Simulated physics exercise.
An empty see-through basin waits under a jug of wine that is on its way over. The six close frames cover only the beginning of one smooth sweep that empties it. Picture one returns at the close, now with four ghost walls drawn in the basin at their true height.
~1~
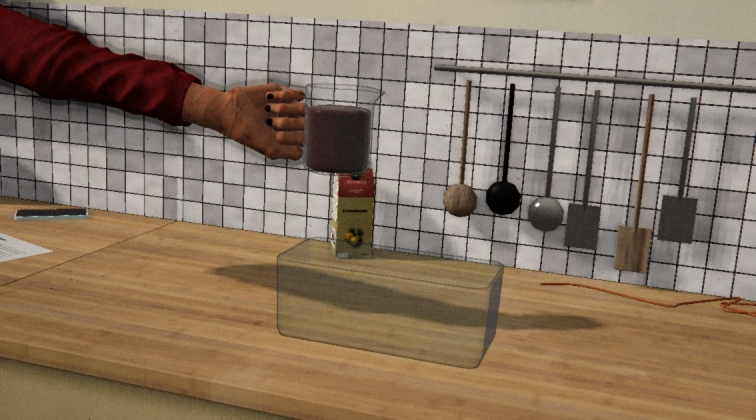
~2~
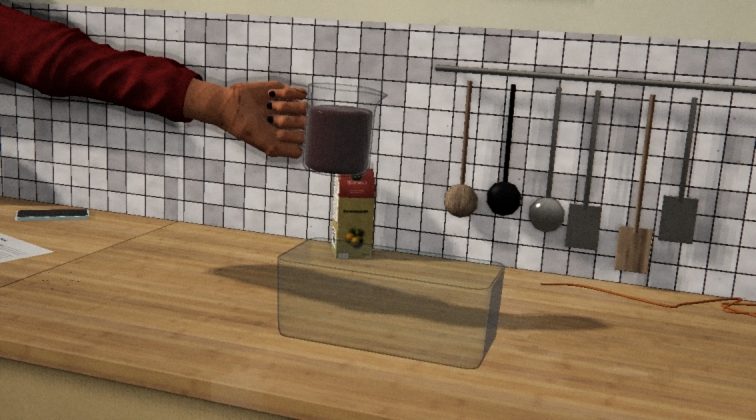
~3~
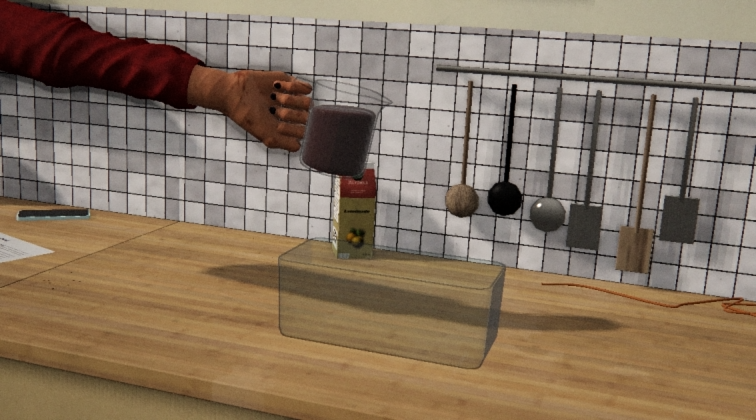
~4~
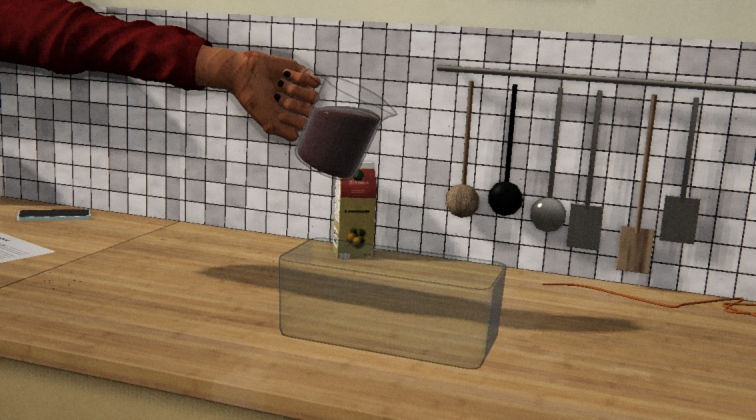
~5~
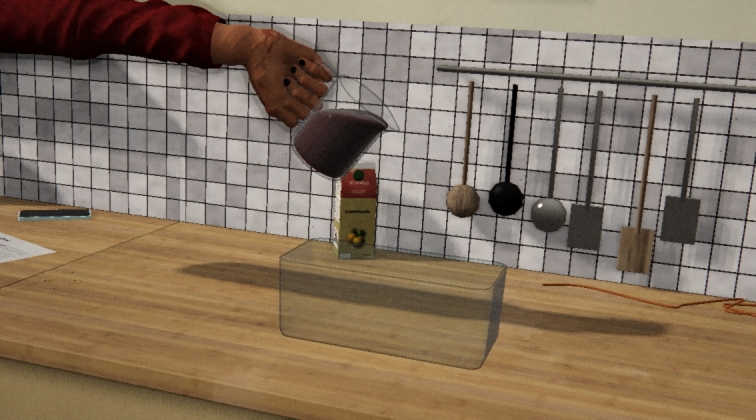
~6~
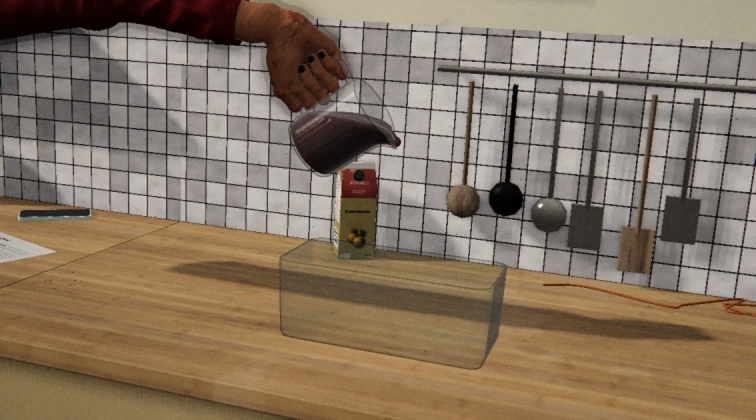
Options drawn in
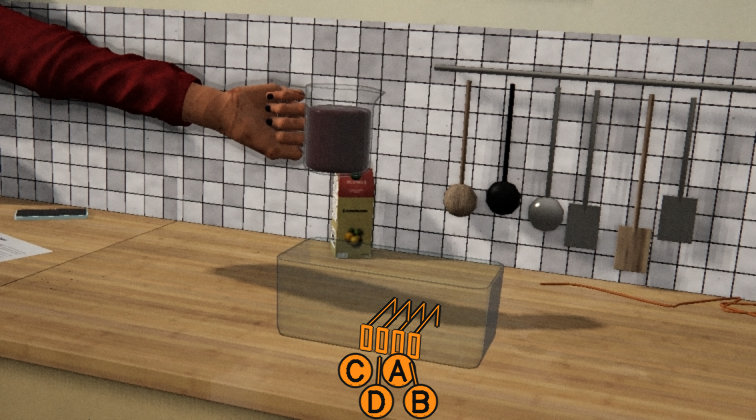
A hand in a red sleeve held a clear jug of dark wine above an empty see-through basin, then rose and steadily tipped it to the right until the wine reached over the lip.
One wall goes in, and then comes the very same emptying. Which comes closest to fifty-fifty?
Best: A.
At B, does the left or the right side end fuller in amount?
More ends on the left.
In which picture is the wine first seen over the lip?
Picture 6.
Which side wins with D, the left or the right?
The right one.
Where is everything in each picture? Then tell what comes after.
In the first picture, upright, lip at (384, 92); basin from (278, 333) to (481, 369); nothing has left yet.
In the second picture, tipped about 3°, lip at (386, 95); nothing has left yet.
In the third picture, tipped about 10°, lip at (391, 102); nothing has left yet.
In the fourth picture, tipped about 22°, lip at (396, 114); nothing has left yet.
In the fifth picture, tipped about 37°, lip at (398, 130); nothing has left yet.
In the sixth picture, tipped about 54°, lip at (396, 148); wine is over the lip, down to (396, 148).
On the marked copy, A at (395, 360); B at (411, 363); C at (364, 354); D at (379, 357).
With A, about 49 % ends left of the wall and 49 % right of it; 3 % is lost outside.
With B, about 76 % ends left of the wall and 13 % right of it; 11 % is lost outside.
With C, about 11 % ends left of the wall and 82 % right of it; 7 % is lost outside.
With D, about 16 % ends left of the wall and 79 % right of it; 5 % is lost outside.
